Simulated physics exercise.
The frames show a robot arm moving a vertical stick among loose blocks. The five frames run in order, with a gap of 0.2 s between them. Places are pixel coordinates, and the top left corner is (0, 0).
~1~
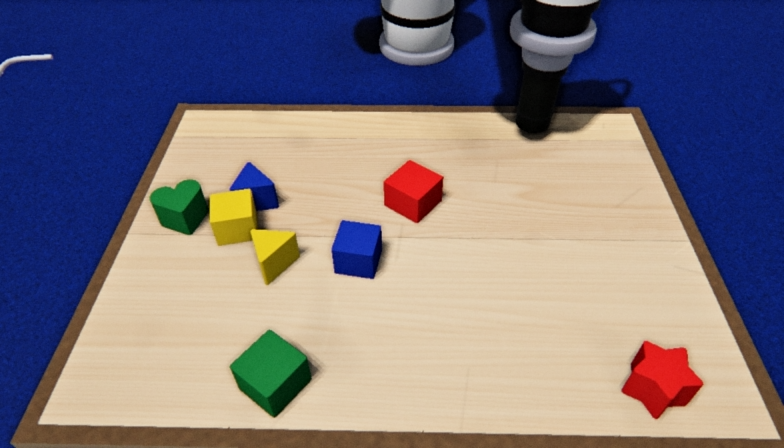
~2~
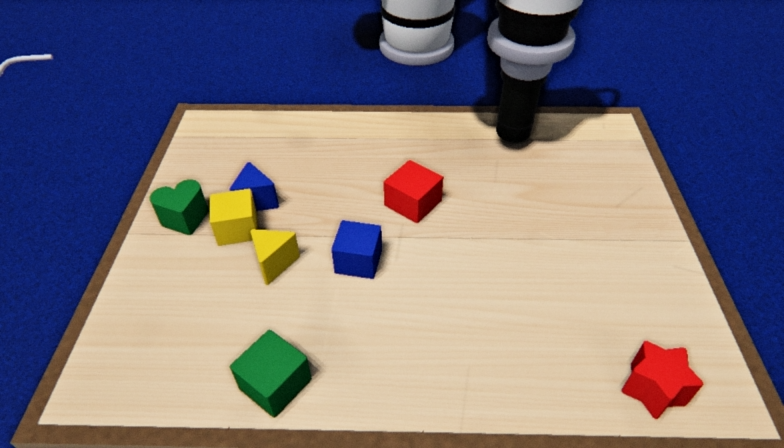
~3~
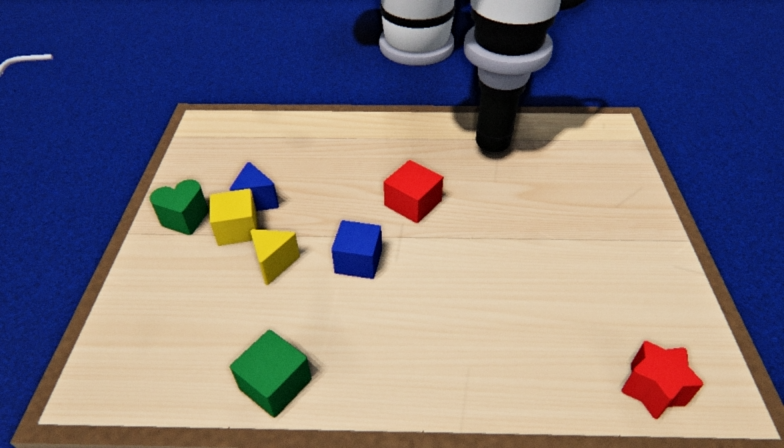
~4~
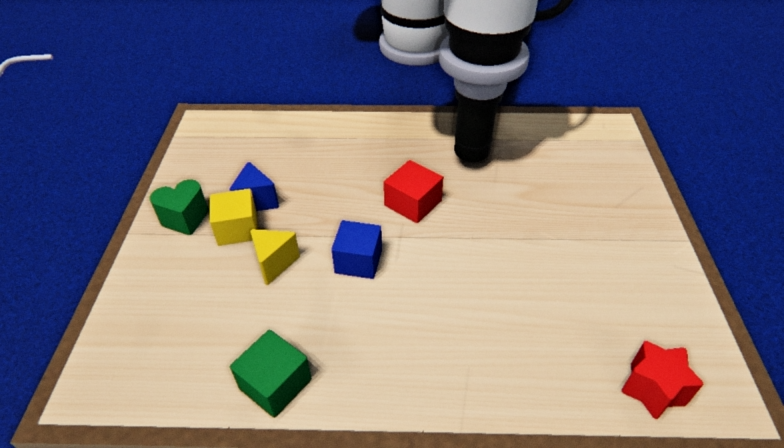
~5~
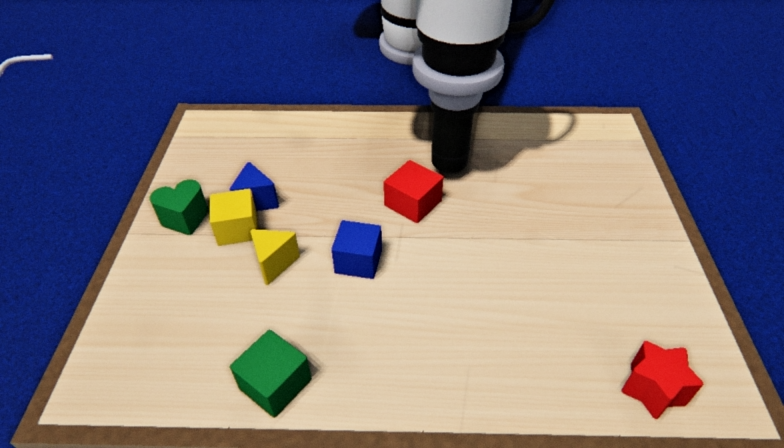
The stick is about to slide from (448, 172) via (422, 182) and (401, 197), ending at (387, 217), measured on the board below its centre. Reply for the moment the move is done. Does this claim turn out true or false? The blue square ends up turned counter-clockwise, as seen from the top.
My answer: False.
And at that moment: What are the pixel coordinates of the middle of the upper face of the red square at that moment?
The middle of its upper face should be somewhere near (389, 224).
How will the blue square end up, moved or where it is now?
The blue square changes place.
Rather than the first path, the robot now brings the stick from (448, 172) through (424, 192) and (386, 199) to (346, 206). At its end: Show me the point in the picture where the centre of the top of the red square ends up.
The middle of its upper face should be somewhere near (362, 210).
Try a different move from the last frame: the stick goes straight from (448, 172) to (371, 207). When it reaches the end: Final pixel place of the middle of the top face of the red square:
If I read the scene right, the answer is (387, 210).
What follows on the original path. One third of the way, stick at (421, 172); red square at (408, 183), turned 15° anticlockwise.
Two thirds of the way, stick at (401, 187); red square at (395, 202), turned 35° anticlockwise.
At the end, stick at (386, 207); blue square at (348, 252), turned 35° clockwise; red square at (389, 224), turned 50° anticlockwise.
